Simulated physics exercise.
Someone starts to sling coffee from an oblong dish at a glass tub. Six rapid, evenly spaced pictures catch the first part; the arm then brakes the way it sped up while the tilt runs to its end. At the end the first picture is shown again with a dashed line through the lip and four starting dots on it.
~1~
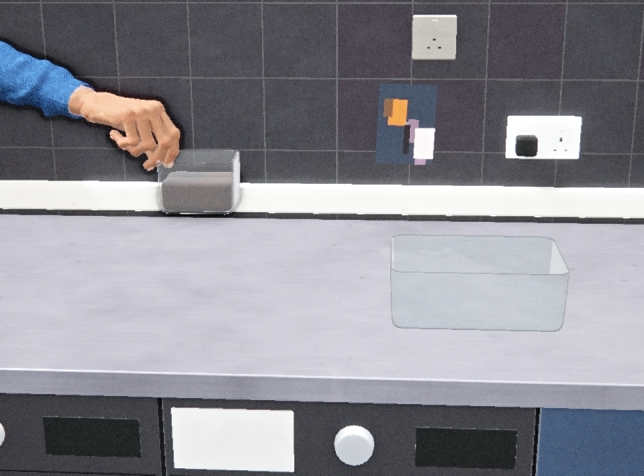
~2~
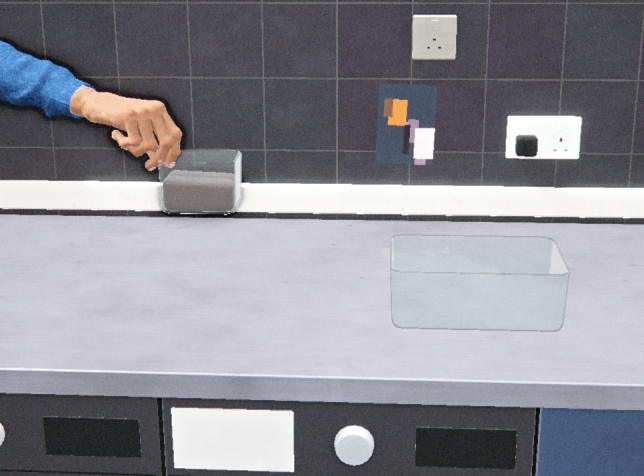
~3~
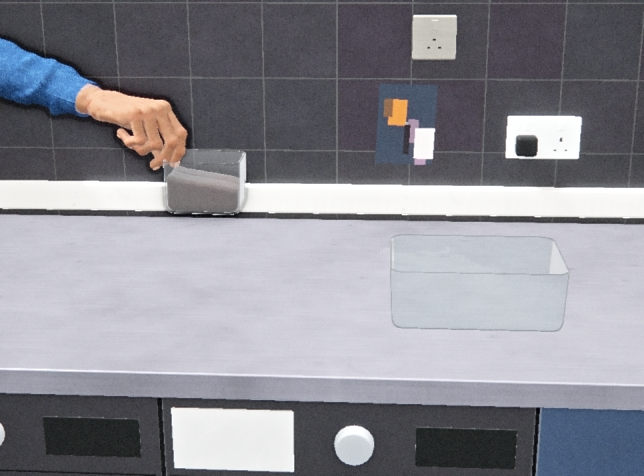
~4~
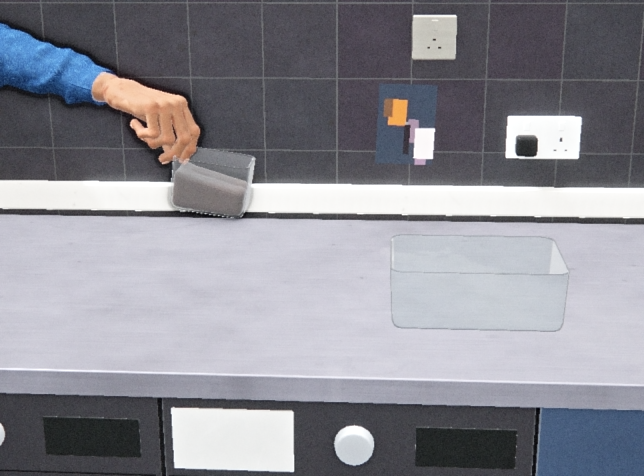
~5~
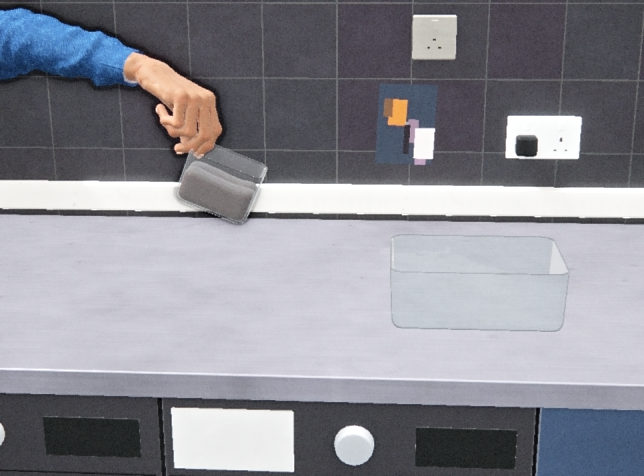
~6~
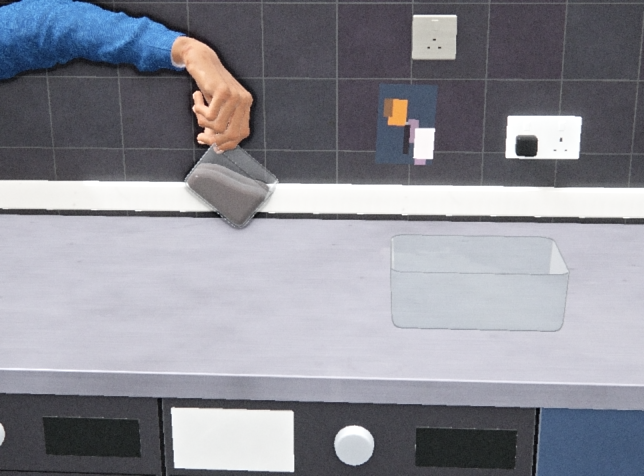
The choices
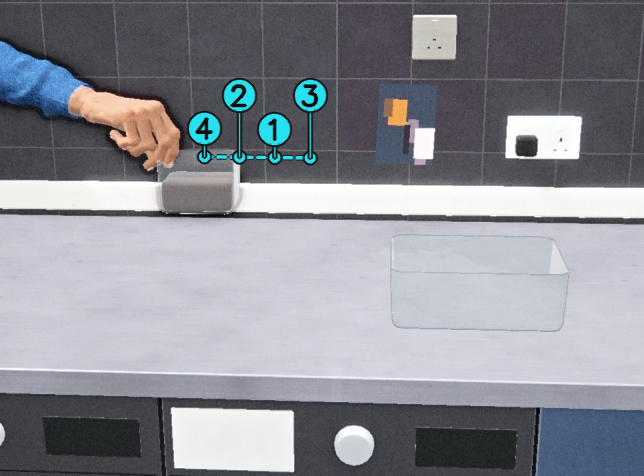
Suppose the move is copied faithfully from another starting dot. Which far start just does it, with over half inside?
Spot 3.
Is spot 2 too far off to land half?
Yes, it does.
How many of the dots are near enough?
One of them.
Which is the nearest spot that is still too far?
That would be 1.
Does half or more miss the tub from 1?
Yes, that goes wrong.
On the marked copy, 1 at (274, 157); 2 at (239, 157); 3 at (310, 157); 4 at (204, 156).
For spot 1, about 1 % lands in the tub, 94 % falls short and 4 % goes beside or beyond.
For spot 2, about 0 % lands in the tub, 100 % falls short.
For spot 3, about 91 % lands in the tub, 2 % falls short and 7 % goes beside or beyond.
For spot 4, about 0 % lands in the tub, 100 % falls short.
